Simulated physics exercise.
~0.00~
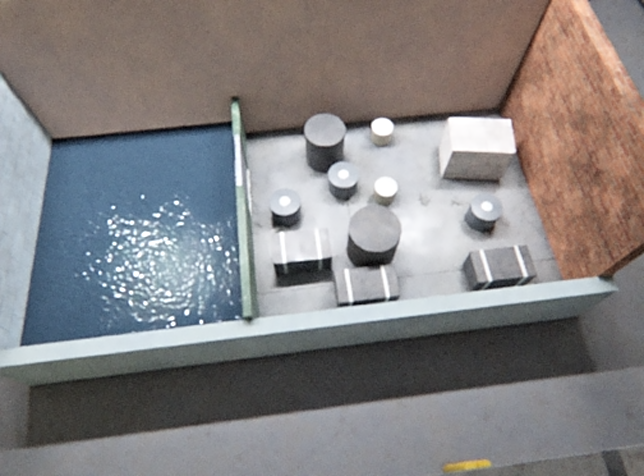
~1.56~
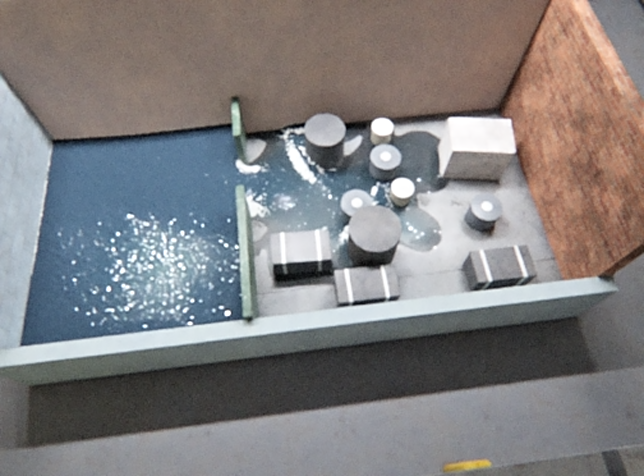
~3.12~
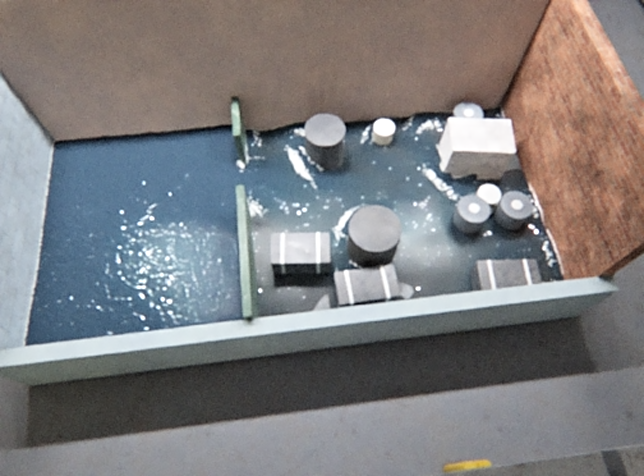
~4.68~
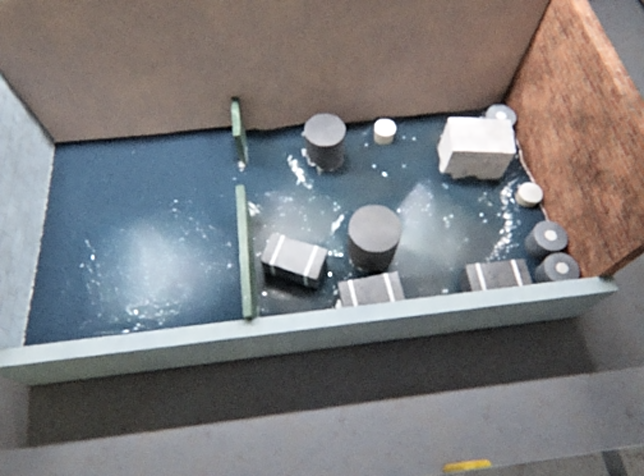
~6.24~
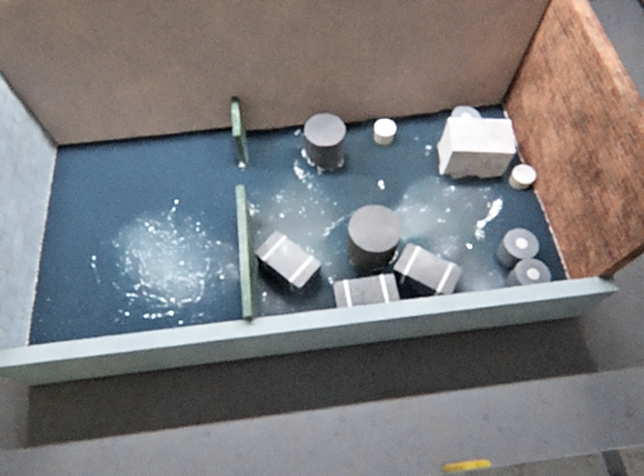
Water bursts through the partition's opening, floods the right room and sweeps several containers rightward.
